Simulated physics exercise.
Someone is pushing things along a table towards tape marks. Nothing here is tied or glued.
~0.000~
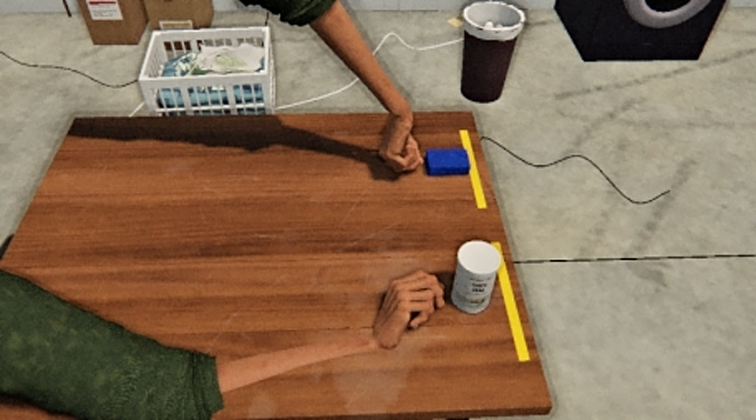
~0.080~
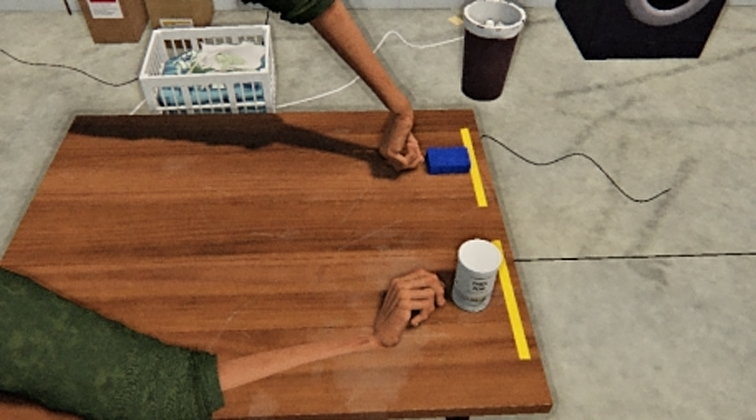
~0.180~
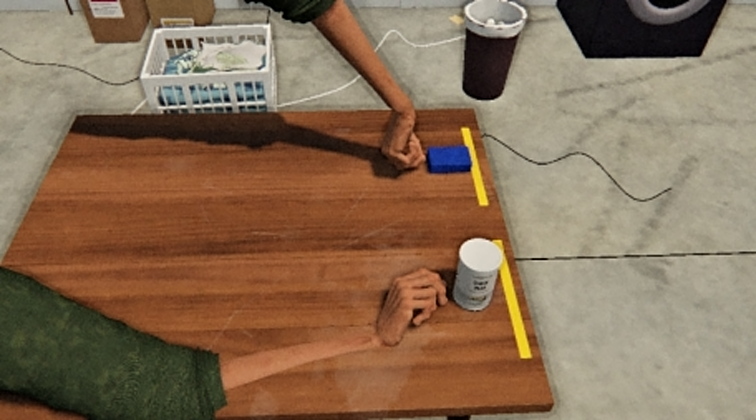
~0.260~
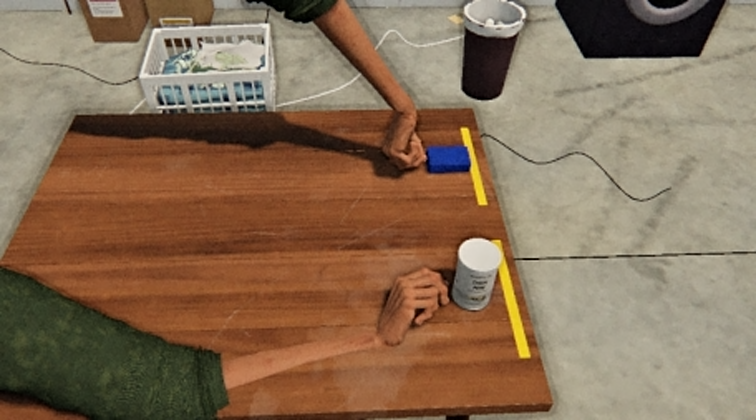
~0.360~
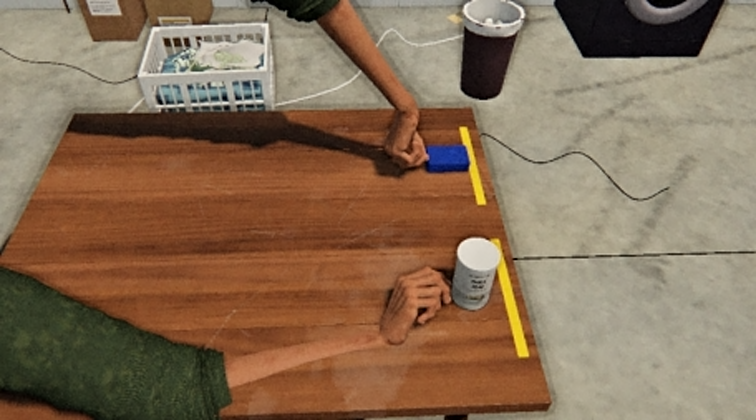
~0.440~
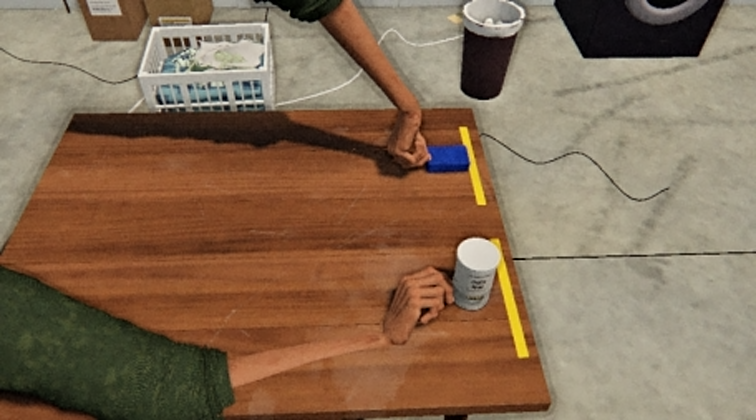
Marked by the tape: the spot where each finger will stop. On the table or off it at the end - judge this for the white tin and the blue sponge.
The white tin comes off, the blue sponge comes off.
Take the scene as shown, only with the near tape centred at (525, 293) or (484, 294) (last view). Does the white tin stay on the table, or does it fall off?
Try one: It is lost over the side; try two: It never leaves the tabletop.
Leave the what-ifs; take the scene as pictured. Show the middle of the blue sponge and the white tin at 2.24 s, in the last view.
The blue sponge is at (498, 160) and the white tin at (541, 274).
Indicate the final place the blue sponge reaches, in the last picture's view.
Around (440, 348).
Around 2.24 s, white tin leaning 6° off how it started near (541, 274); blue sponge leaning 14° off how it started near (498, 159).
Around 2.58 s, white tin in the air near (555, 355); blue sponge in the air near (476, 300).
Finally (2.9 s), the white tin drops to the floor; the blue sponge drops to the floor, near (440, 348).
